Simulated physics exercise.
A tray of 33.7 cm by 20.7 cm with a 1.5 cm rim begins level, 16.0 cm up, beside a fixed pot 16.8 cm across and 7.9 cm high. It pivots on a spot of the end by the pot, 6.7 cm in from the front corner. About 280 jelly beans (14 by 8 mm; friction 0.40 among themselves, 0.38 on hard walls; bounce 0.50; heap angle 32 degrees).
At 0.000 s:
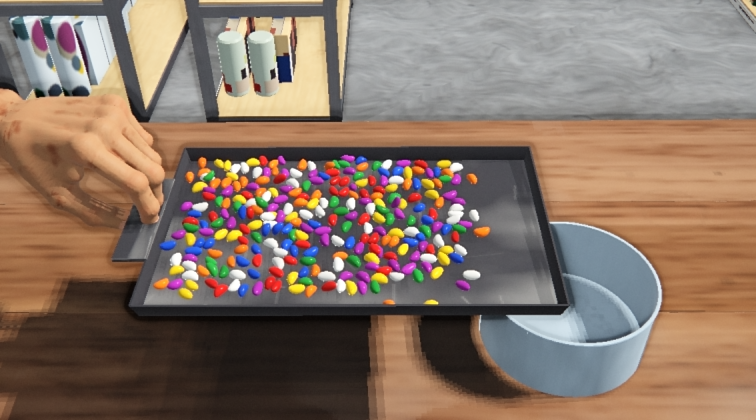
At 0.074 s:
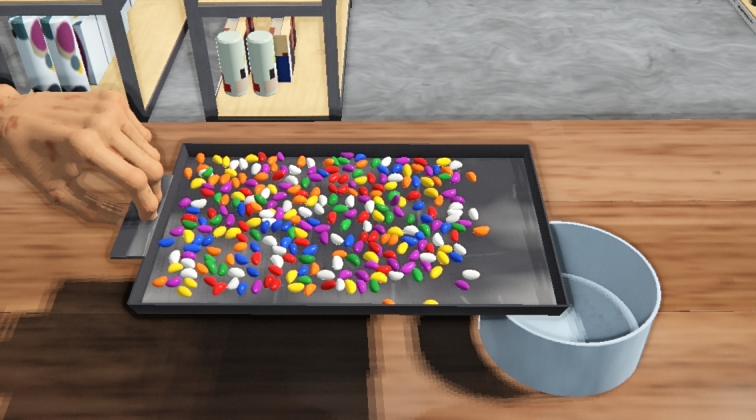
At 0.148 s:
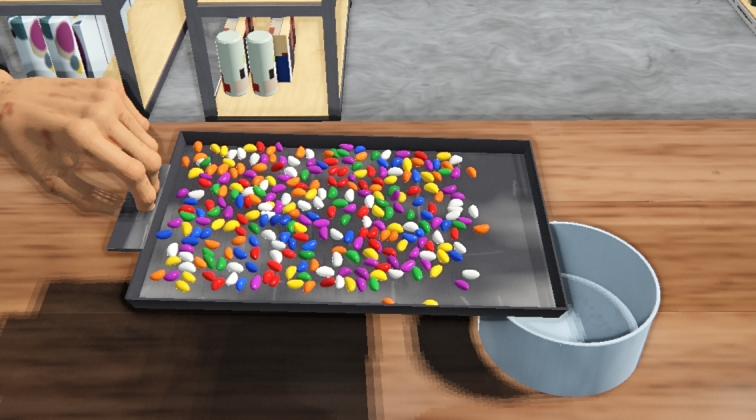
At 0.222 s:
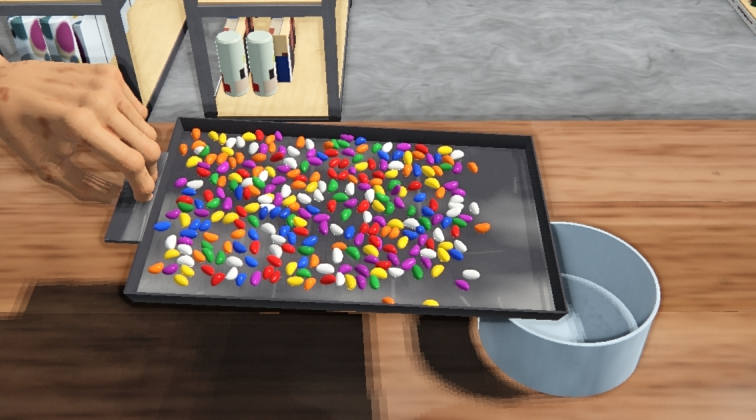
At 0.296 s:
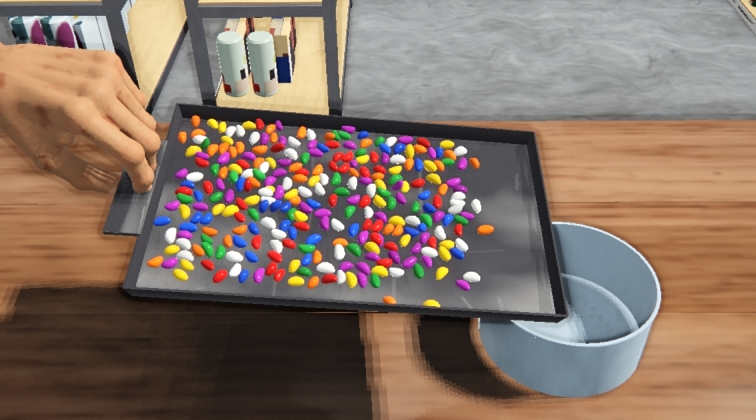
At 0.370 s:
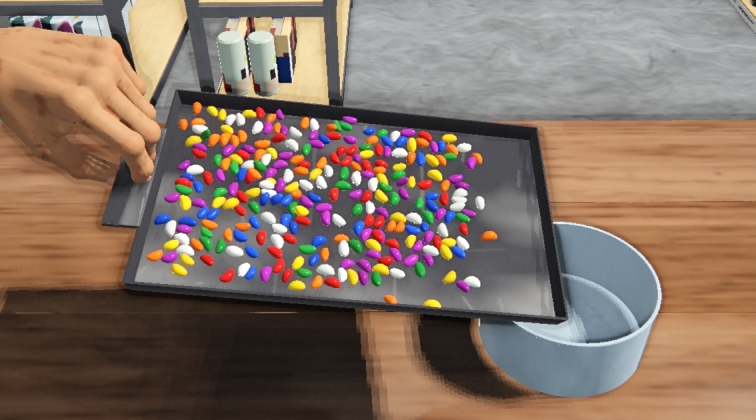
A hand at the left raised that end of a dark tray scattered with colorful jelly beans, slanting it down toward a pale blue pot on the right, while the beans barely shifted on its surface.
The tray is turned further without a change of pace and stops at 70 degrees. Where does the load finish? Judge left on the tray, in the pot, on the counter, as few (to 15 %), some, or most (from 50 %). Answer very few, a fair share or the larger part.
Left on the tray: Very few; in the pot: Very few; on the counter: The larger part.
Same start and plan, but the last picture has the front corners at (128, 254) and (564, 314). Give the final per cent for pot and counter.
Pot 5, counter 90.
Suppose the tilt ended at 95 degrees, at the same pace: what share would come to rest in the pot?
It would be near 0 per cent.
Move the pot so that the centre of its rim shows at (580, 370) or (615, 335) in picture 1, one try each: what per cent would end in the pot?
Some 75 and 30 per cent.
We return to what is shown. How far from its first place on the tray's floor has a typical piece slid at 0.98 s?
About 10 cm.
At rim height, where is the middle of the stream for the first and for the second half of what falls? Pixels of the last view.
First near (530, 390), later near (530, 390).
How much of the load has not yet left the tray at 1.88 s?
About 50 per cent.
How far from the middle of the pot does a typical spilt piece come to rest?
About 16 cm.
After 0.98 s, tilt 40 degrees; the tray holds 100 %, the pot 0 %.
After 1.39 s, tilt 58 degrees; the tray holds 85 %, the pot 0 %.
After 1.88 s, tilt 70 degrees; the tray holds 50 %, the pot 0 %.
By 3.4 s all is still; tray 5 %, pot 0 %, counter 95 %.
